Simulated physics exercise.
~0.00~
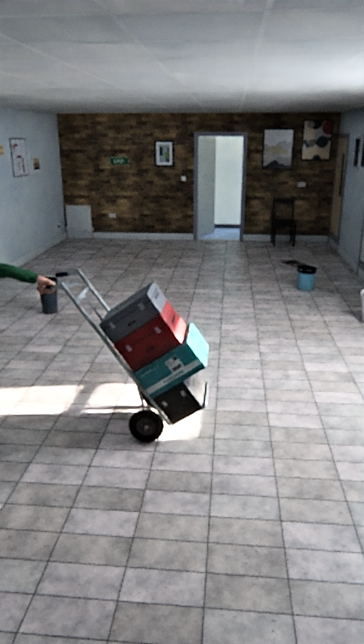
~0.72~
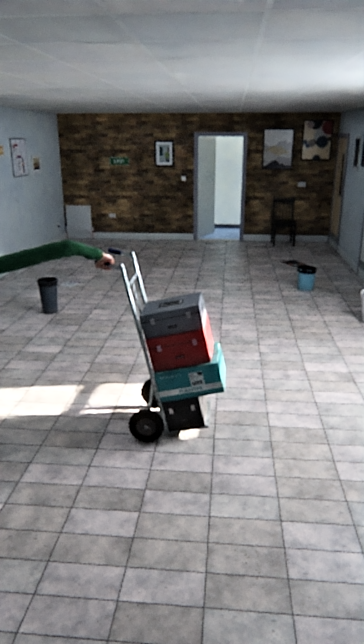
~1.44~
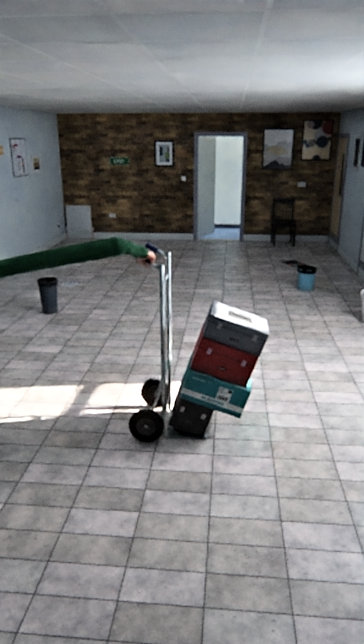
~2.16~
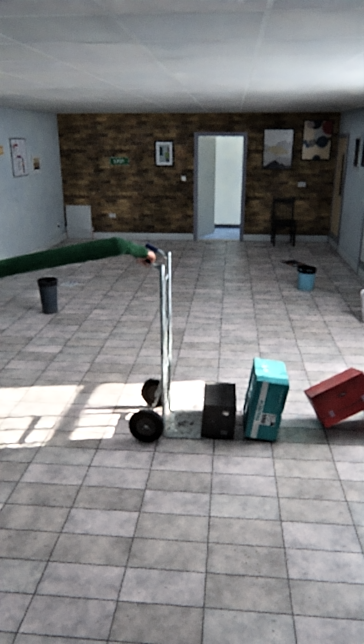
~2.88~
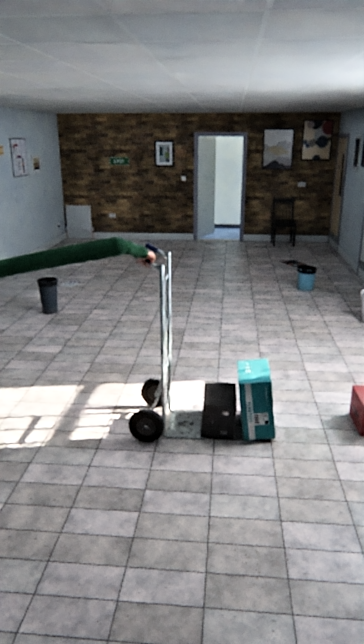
The video shows a green-sleeved arm swinging a tilted hand truck upright, sending its stacked toolboxes and turquoise parcel toppling forward to the right. The black toolbox ends tipped over at the truck's base, the parcel beside it, the red toolbox farther right, and the grey one out of view.
